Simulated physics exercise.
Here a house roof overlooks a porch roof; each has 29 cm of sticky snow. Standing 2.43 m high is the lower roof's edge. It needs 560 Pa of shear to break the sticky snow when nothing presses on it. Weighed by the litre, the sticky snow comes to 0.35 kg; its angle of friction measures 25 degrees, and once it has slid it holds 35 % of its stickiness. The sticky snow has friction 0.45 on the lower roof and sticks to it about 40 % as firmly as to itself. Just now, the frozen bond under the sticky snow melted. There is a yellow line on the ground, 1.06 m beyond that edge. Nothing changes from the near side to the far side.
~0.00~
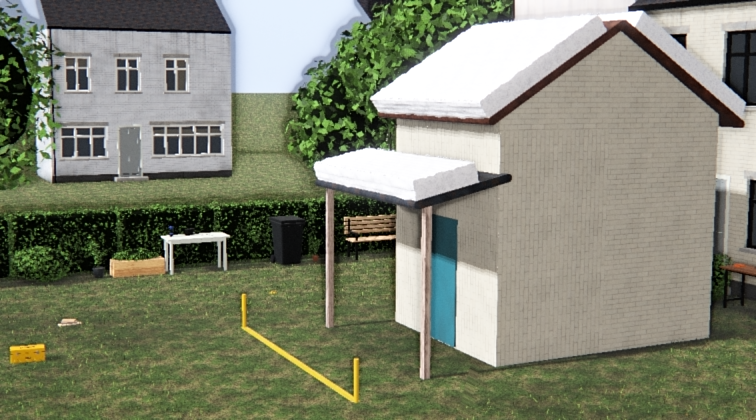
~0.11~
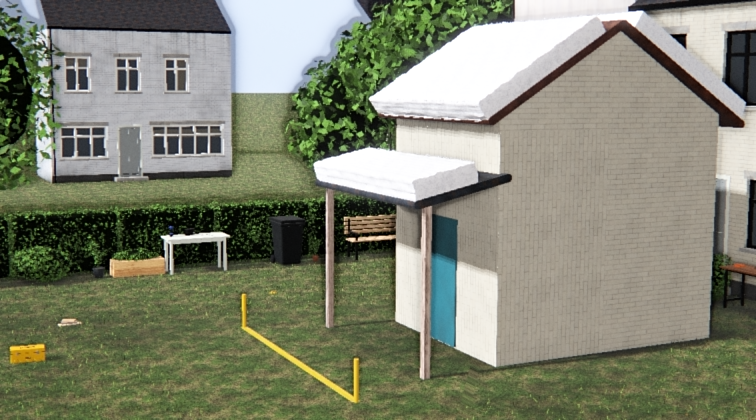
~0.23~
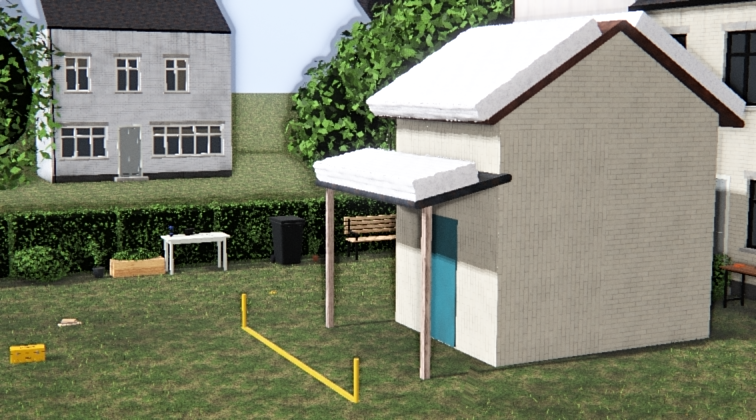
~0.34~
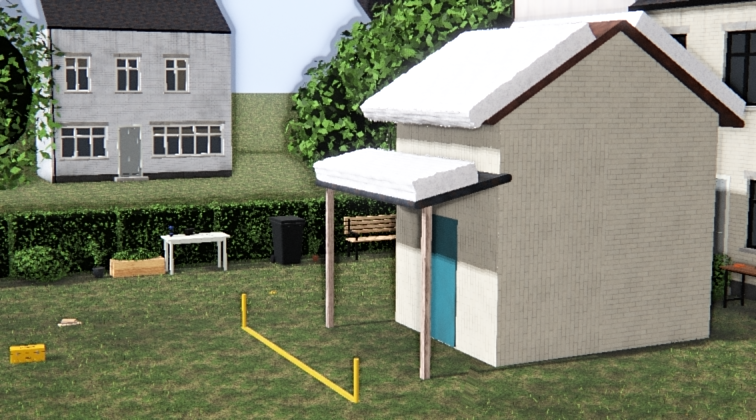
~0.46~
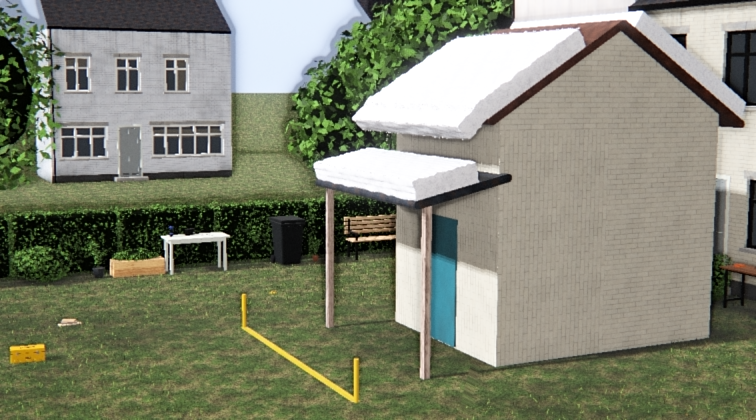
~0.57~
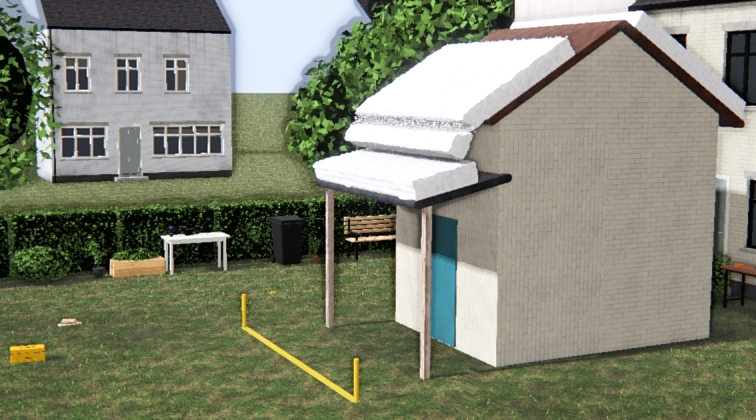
A thick slab of snow slid slowly down the small building's roof, pushing out past the edge and baring brown roof behind it, then a chunk broke off just above the snowy porch roof.
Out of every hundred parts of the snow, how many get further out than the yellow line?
Around 63 in every hundred.
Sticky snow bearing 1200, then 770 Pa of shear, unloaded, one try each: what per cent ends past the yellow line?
Roughly 50 % followed by roughly 60 %.
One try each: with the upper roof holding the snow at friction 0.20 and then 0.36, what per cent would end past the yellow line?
First some 55 %, after that some 40 %.
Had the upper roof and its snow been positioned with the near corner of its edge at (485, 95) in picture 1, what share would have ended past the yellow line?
That would come to around 55 %.
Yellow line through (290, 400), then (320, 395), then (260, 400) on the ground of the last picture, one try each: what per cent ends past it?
First try around 45 per cent, second around 55 per cent, third around 35 per cent.
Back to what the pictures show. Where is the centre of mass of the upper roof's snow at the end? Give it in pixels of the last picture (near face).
Estimated pixel: (267, 380).
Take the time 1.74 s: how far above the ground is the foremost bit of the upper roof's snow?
Height: Approx. 0.0 m.
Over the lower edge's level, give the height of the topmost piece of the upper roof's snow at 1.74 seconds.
0.5 m or thereabouts.
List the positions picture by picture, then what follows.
In the first frame, foremost bit of the sticky snow at (487, 102).
In the second frame, foremost bit of the sticky snow at (486, 103), its middle shifted 2.6 cm, 1 % of it past the upper edge, in one piece.
In the third frame, foremost bit of the sticky snow at (482, 106), its middle shifted 10 cm, 5 % of it past the upper edge, in one piece.
In the fourth frame, foremost bit of the sticky snow at (475, 105), its middle shifted 23 cm, 10 % of it past the upper edge, in one piece.
In the fifth frame, foremost bit of the sticky snow at (465, 121), its middle shifted 42 cm, 18 % of it past the upper edge, cracking.
In the sixth frame, foremost bit of the sticky snow at (454, 141), its middle shifted 65 cm, 29 % of it past the upper edge, cracking.
After 1.10 s, none is below the lower edge and 0 % is past the line.
After 1.74 s, 75 % is below the lower edge and 51 % is past the line.
After 2.37 s, 78 % is below the lower edge and 63 % is past the line.
After 3.00 s, 78 % is below the lower edge and 63 % is past the line.
After 3.10 s, 78 % is below the lower edge and 63 % is past the line.
